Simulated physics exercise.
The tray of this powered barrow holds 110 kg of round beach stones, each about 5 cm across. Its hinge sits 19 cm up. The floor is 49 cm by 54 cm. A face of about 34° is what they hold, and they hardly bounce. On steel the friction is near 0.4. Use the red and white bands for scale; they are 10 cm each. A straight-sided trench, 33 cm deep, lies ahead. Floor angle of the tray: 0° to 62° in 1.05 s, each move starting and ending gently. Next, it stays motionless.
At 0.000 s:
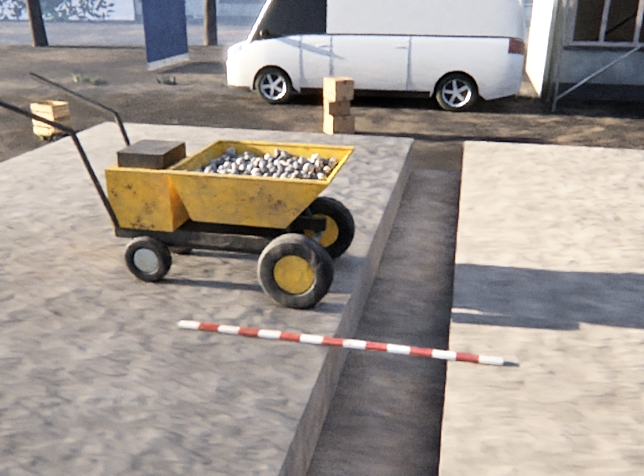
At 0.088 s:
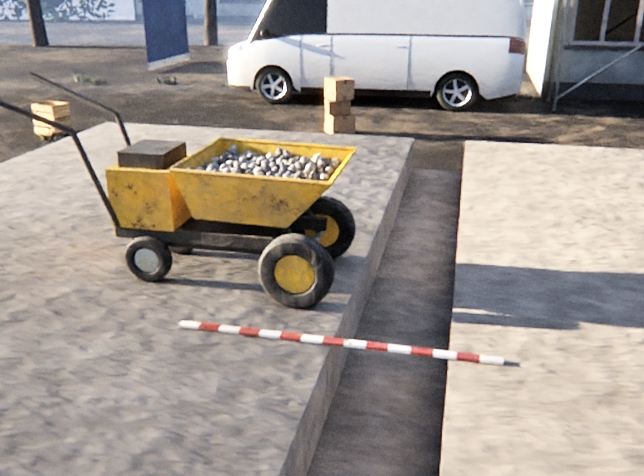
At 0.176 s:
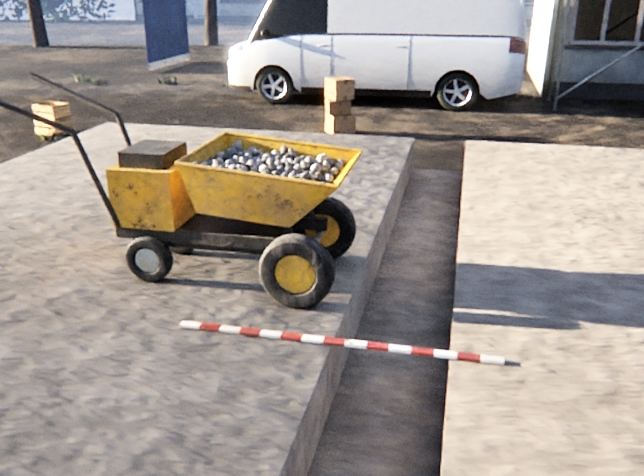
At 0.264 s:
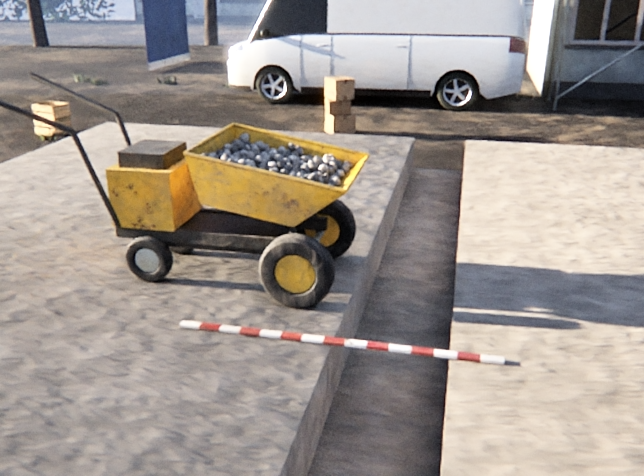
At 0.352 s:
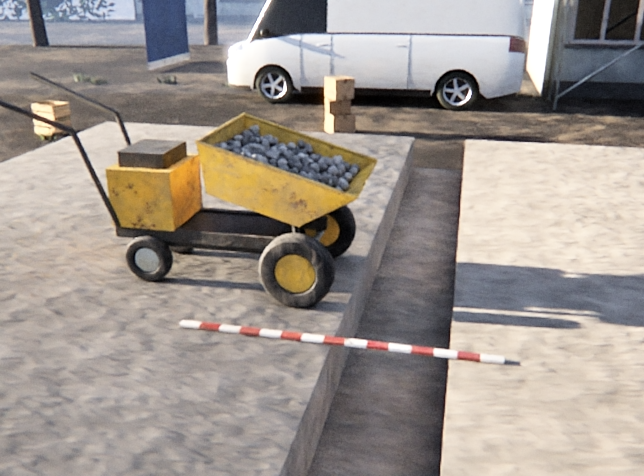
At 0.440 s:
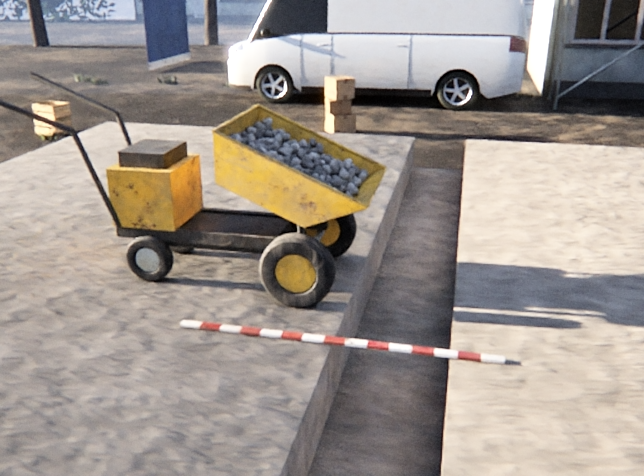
In a paved yard beside a trench, a yellow barrow's tray of rounded stones tilting steadily toward the right, its back end rising.
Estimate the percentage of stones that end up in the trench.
Roughly 70 per cent.
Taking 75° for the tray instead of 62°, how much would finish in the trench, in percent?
It would be near 70 per cent.
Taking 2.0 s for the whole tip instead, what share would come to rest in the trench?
In that case, around 80%.
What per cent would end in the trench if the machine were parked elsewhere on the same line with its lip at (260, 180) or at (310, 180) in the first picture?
From the first place around 100 per cent, from the other around 85.
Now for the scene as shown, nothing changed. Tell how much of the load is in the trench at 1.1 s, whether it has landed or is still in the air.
Approx. 25 % of the load.
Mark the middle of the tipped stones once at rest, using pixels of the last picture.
The middle should be near (438, 331).
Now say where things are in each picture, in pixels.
The tray is at 0°, its lip at (329, 184); the top of the load is at (286, 162), in the first picture.
The tray is at 1°, its lip at (331, 184); the top of the load is at (279, 161); the stones move at 0.2 m/s on average, in the second picture.
The tray is at 5°, its lip at (338, 187); the top of the load is at (242, 153); the stones move at 0.4 m/s on average, in the third picture.
The tray is at 10°, its lip at (346, 192); the top of the load is at (237, 146); the stones move at 0.5 m/s on average, in the fourth picture.
Lip at (356, 198), floor tilted 16°, highest stones at (247, 137); the stones move at 0.6 m/s on average, in the fifth picture.
The tray is at 24°, its lip at (367, 207); the top of the load is at (256, 130); the stones move at 0.7 m/s on average, in the sixth picture.
After 0.8 s the floor is at 52°; 100 % in the tray; the foremost stones are at (391, 221).
After 1.1 s the floor is at 62°; 73 % in the tray, 24 % in the trench, 3 % past the trench; the foremost stones are at (468, 292).
After 1.5 s the floor is at 62°; 28 % in the tray, 42 % in the trench, 30 % past the trench; the foremost stones are at (576, 305).
After 3.5 s the floor is at 62°; 0 % in the tray, 70 % in the trench, 30 % past the trench; the foremost stones are past the picture's edge.
